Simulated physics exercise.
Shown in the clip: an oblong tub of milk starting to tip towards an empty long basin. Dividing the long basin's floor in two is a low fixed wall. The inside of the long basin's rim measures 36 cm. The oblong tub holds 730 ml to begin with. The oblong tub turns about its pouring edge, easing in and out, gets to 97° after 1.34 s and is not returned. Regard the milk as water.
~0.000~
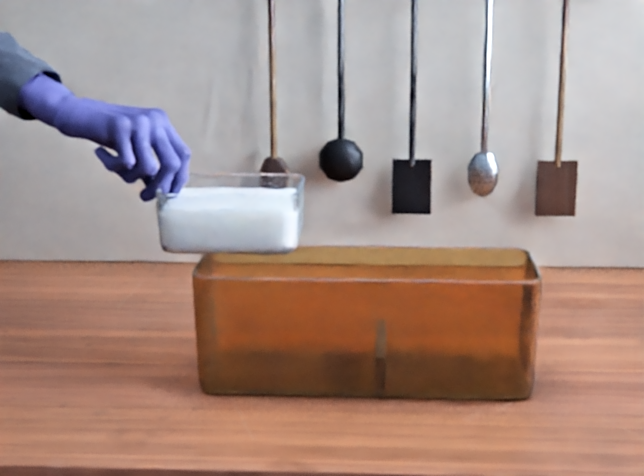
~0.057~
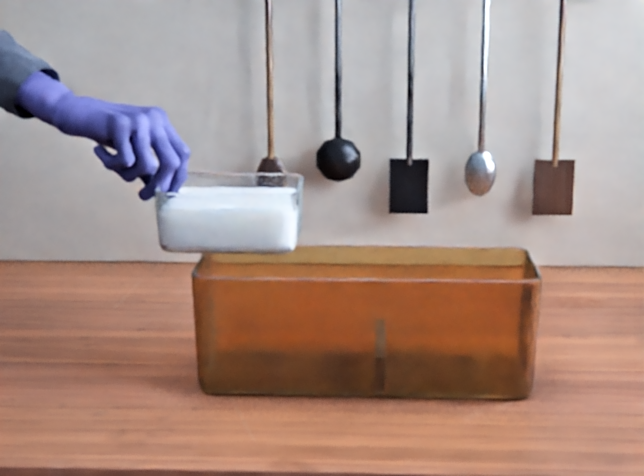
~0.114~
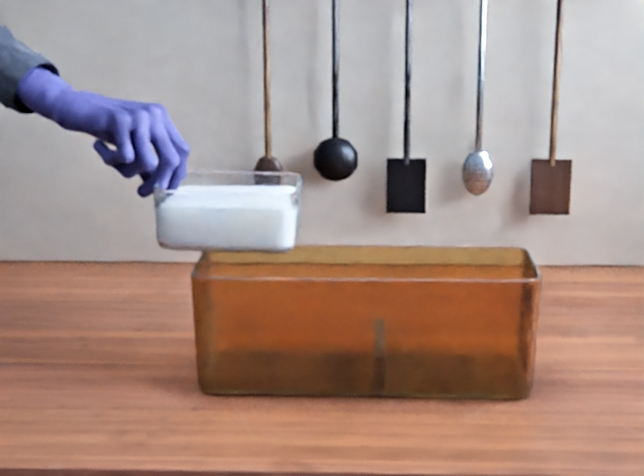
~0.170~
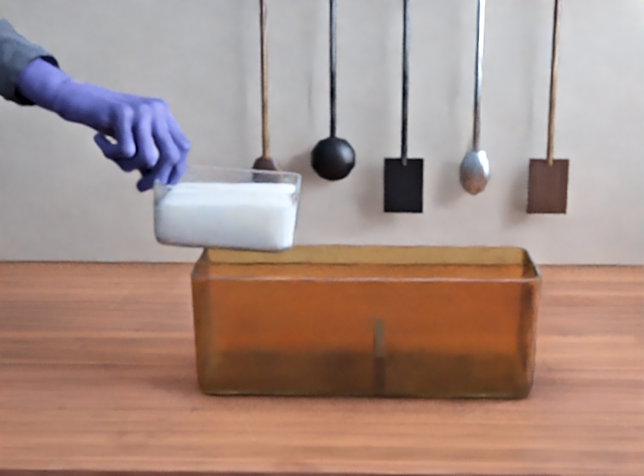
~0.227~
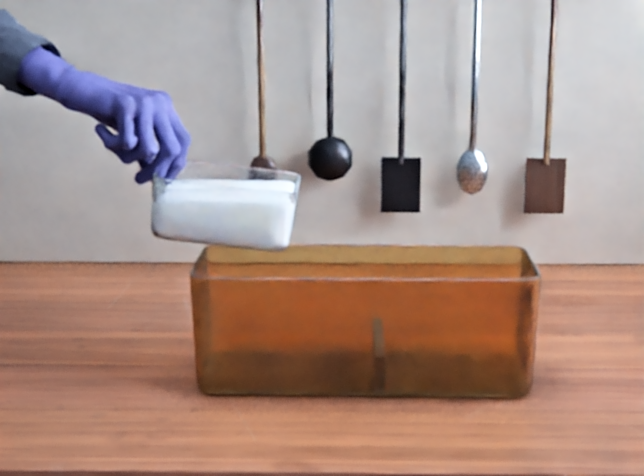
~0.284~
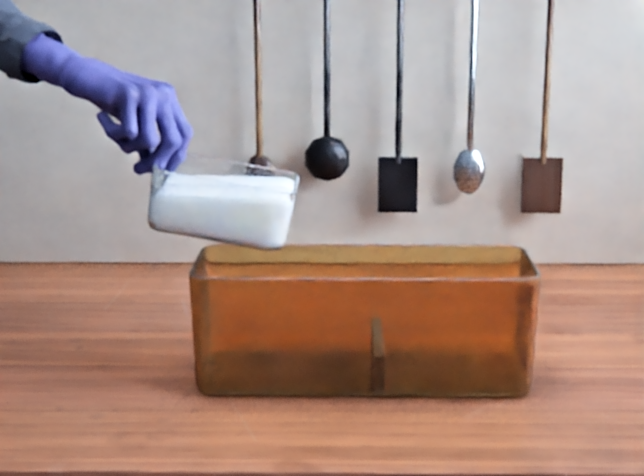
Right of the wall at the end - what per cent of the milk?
Near 56 per cent.
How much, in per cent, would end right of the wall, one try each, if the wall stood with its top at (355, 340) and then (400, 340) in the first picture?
Respectively 80 and 35 %.
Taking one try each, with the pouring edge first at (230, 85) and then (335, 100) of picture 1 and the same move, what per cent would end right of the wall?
10 in a hundred, followed by 85 in a hundred.
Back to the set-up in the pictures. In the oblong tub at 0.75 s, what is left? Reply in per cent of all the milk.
Roughly 52 %.
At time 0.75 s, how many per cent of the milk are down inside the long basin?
Near 16 in a hundred.
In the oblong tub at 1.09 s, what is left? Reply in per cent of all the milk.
I'd say some 12 per cent remains.
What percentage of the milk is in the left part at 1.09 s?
Left share: Approx. 20 %.
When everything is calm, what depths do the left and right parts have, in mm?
12 mm left, 20 mm right.
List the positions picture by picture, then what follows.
Tilt 0°; pouring edge (300, 187); surface from (169, 198) to (299, 199); the long basin's rim runs from (201, 262) to (535, 266); the wall's top is at (381, 339), in the first frame.
Tilt 0°; pouring edge (299, 186); surface from (168, 197) to (298, 198), in the second frame.
Tilt 2°; pouring edge (299, 186); surface from (166, 195) to (297, 196), in the third frame.
Tilt 4°; pouring edge (298, 186); surface from (165, 193) to (296, 194), in the fourth frame.
Tilt 7°; pouring edge (297, 186); surface from (163, 189) to (294, 191), in the fifth frame.
Tilt 10°; pouring edge (296, 186); surface from (161, 184) to (294, 187), in the sixth frame.
After 0.75 s the tilt is 58° and 53 per cent is still to pour, 15 is left of the wall and 1 right of it.
After 1.09 s the tilt is 89° and 11 per cent is still to pour, 19 is left of the wall and 57 right of it.
After 1.45 s the tilt is 97° and 1 per cent is still to pour, 36 is left of the wall and 57 right of it.
After 1.84 s the tilt is 97° and 0 per cent is still to pour, 39 is left of the wall and 56 right of it.
In the end 39 per cent lies left of the wall, 56 right of it and 5 outside.
